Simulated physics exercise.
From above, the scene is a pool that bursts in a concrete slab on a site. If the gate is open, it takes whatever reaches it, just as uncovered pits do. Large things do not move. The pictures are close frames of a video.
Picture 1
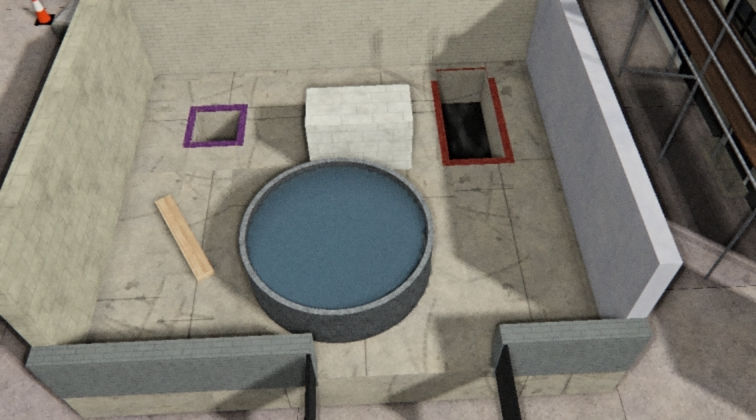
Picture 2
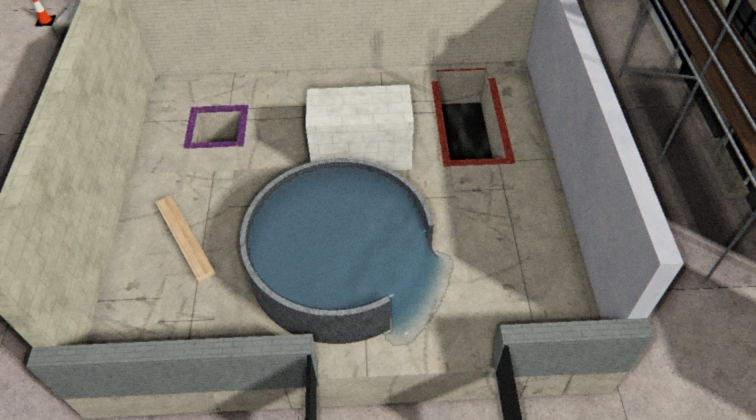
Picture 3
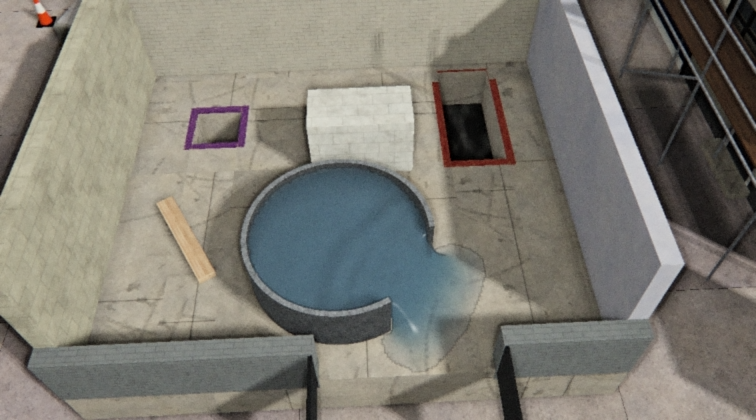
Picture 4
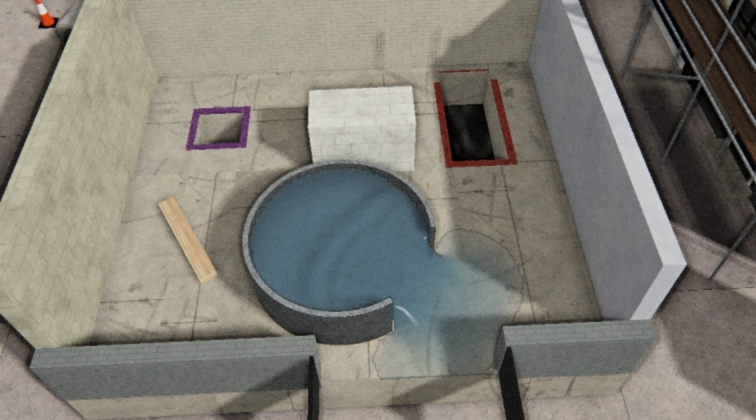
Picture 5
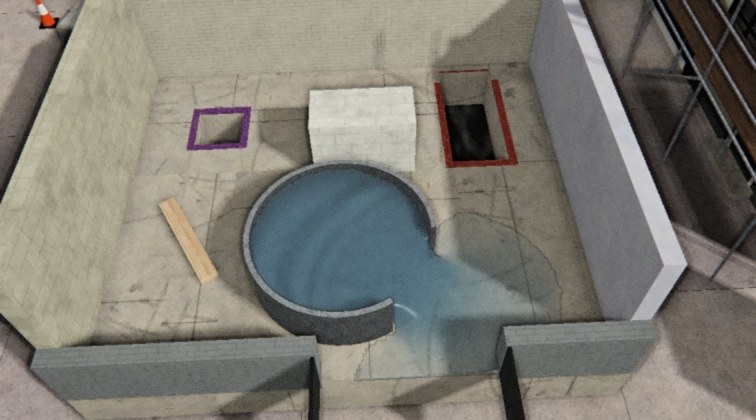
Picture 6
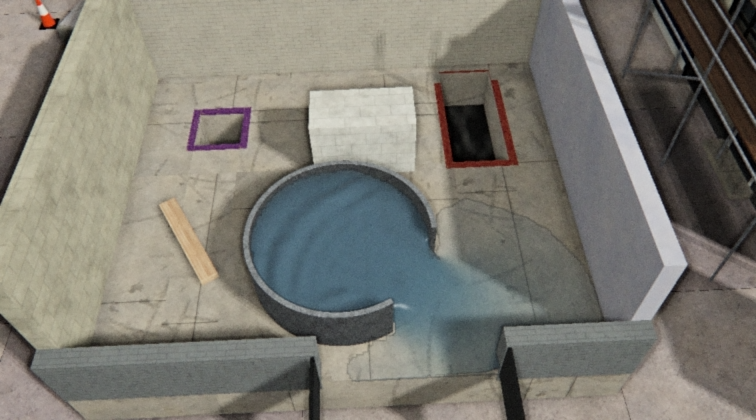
A round tank of still water breaking open at its lower right side, water spreading across the walled concrete slab.
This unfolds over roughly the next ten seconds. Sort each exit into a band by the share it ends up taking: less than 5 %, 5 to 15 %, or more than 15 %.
Bands: Gate: More than 15 %; purple pit: Less than 5 %; red pit: More than 15 %.
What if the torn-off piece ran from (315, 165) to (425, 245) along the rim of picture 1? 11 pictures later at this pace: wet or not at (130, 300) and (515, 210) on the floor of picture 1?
Lab note, in order - left bare; inundated.
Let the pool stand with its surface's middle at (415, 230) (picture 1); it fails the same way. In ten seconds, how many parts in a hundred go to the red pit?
Red: 45 %.
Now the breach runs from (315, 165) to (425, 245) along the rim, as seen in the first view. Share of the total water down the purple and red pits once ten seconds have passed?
Per cent: Purple 4, red 50.
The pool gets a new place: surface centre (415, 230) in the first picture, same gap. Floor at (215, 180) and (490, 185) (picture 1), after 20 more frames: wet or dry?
Outcome, point 1 then point 2: Unwetted / inundated.
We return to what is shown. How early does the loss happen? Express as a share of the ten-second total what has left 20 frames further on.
Share gone by then: About 35 %.
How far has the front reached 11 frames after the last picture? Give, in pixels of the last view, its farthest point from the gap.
My guess would be about (549, 136).
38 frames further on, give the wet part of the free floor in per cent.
Close to 40 %.
A moment on, water covers 15 % of the floor; the gate 7 %, the purple pit 0 %, the red pit 0 %.
Next, water covers 20 % of the floor; the gate 13 %, the purple pit 0 %, the red pit 0 %.
Then, water covers 35 % of the floor; the gate 19 %, the purple pit 0 %, the red pit 6 %.
Later, water covers 40 % of the floor; the gate 27 %, the purple pit 0 %, the red pit 20 %.
In the end, water covers 45 % of the floor; the gate 34 %, the purple pit 0 %, the red pit 33 %.
